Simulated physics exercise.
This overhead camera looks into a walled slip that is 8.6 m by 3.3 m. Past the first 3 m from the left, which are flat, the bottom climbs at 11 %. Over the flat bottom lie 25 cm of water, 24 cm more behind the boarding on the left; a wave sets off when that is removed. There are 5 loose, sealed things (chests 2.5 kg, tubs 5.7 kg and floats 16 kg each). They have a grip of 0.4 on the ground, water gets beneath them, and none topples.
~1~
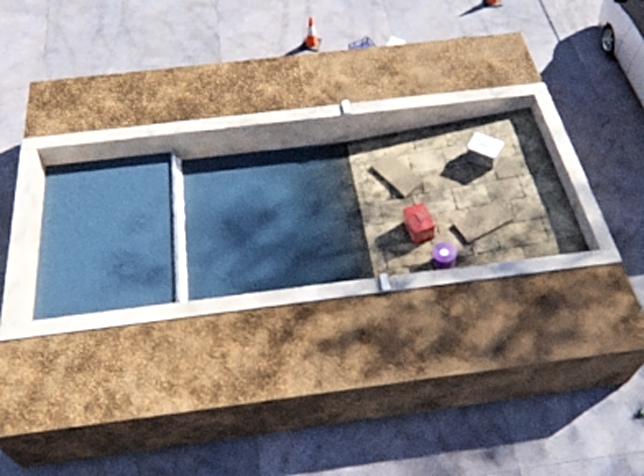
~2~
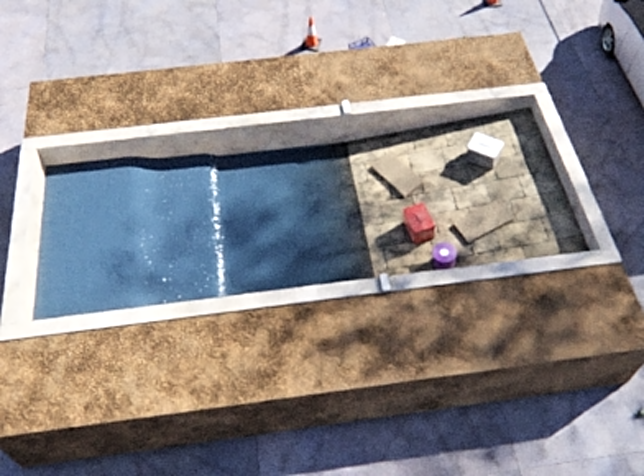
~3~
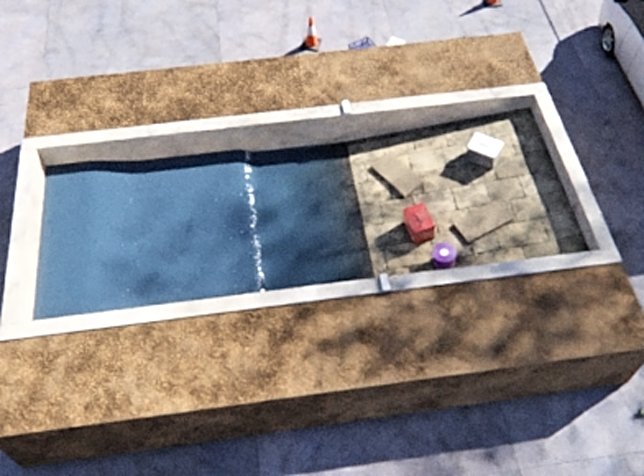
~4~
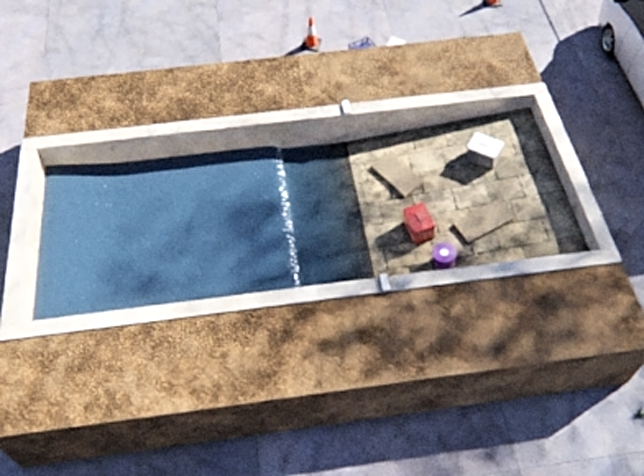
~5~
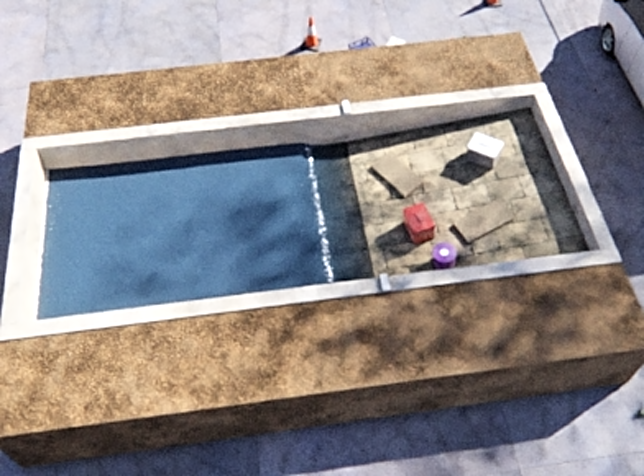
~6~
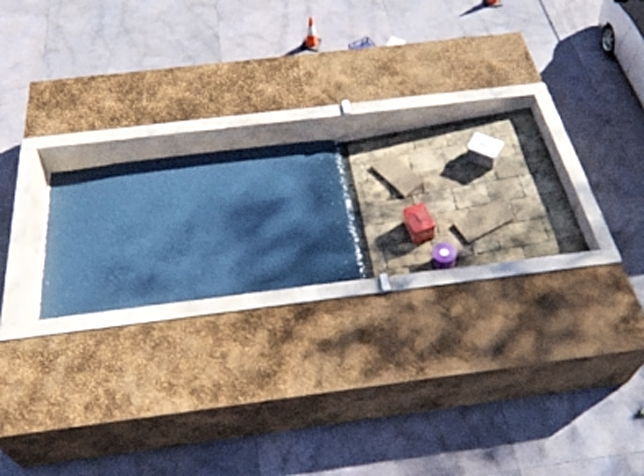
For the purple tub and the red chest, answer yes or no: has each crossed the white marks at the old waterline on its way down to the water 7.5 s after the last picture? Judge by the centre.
Purple tub - no; red chest - yes.
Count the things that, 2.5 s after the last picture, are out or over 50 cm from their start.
By my reckoning, 3.
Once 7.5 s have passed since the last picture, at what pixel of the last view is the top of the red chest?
Roughly (259, 215) in the last view.
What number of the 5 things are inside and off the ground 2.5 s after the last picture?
At that moment it comes to 3.
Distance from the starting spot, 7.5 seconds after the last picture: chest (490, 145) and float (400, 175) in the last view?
Respectively 350 and 250 cm.
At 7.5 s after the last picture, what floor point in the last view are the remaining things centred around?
It works out to somewhere near (314, 224) on the floor.
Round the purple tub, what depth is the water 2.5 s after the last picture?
I'd say around 6 cm.
Then, 0.6 s after the last picture the purple tub is near (446, 252), 0.0 m from its start, aground; the red chest is near (427, 216), 0.1 m from its start, aground; 0 of 5 are over the mark; 0 afloat.
Then, 2.5 s after the last picture the purple tub is near (506, 245), 0.9 m from its start, aground; the red chest is near (445, 193), 0.5 m from its start, afloat; 0 of 5 are over the mark; 3 afloat.
Then, 4.8 s after the last picture the purple tub is near (487, 239), 0.7 m from its start, aground; the red chest is near (328, 204), 1.5 m from its start, afloat; 1 of 5 are over the mark; 4 afloat.
Then, 7.5 s after the last picture the purple tub is near (485, 240), 0.6 m from its start, aground; the red chest is near (259, 215), 2.6 m from its start, afloat; 4 of 5 are over the mark; 4 afloat.
